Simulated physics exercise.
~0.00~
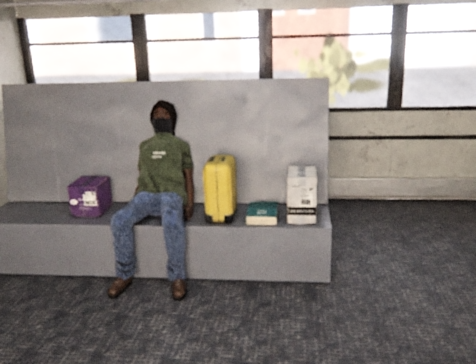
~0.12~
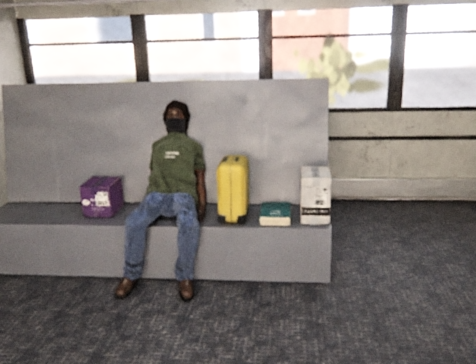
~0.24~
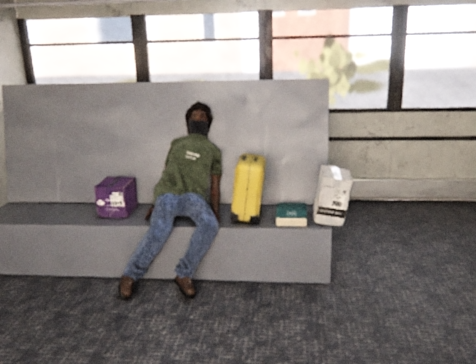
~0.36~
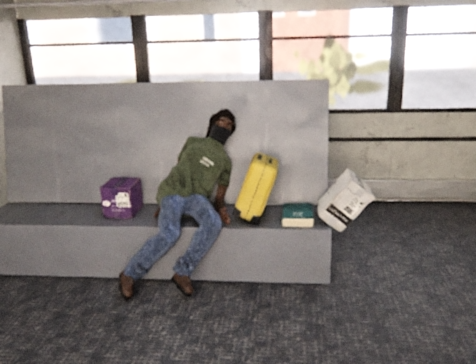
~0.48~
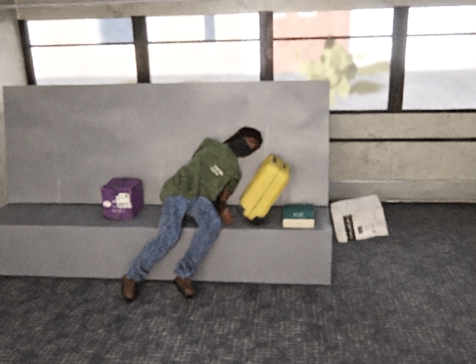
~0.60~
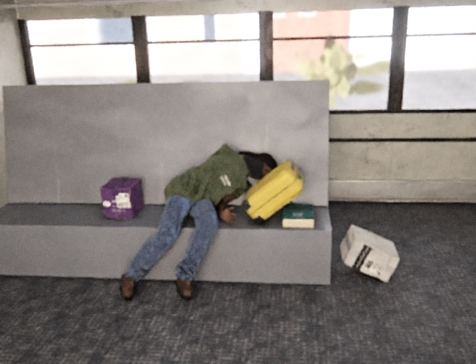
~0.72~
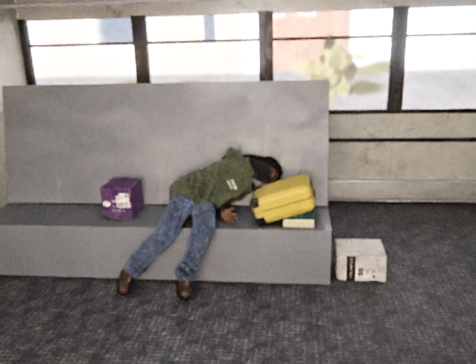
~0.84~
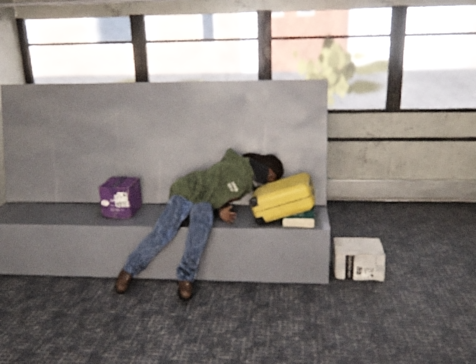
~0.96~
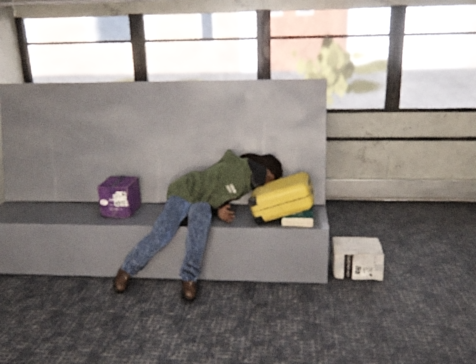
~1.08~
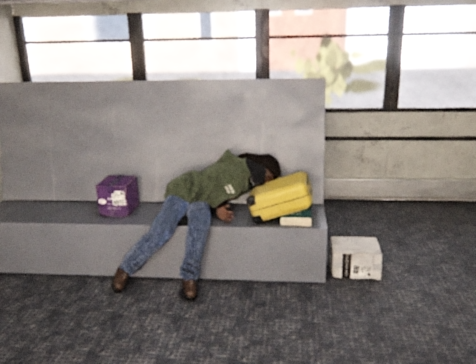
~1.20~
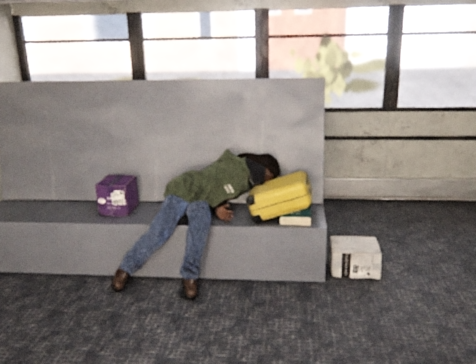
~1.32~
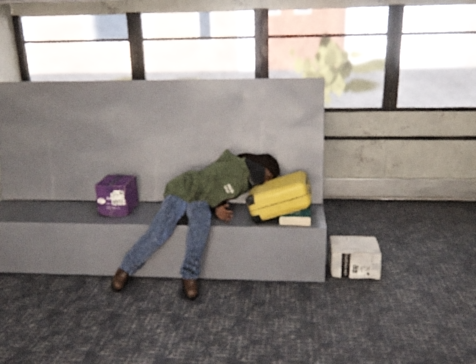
On a grey side bench beneath a row of windows, a limp passenger in a green shirt and jeans sits between a purple holdall and a yellow case, with a teal item and a white pack farther right. Everything slides a little to the right. The white pack tips over the bench's right end and tumbles to the floor, while the passenger sags sideways and the yellow case leans over. The case topples onto its side against the teal item, and the passenger slumps down beside it. All settles, with only the white pack off the bench.
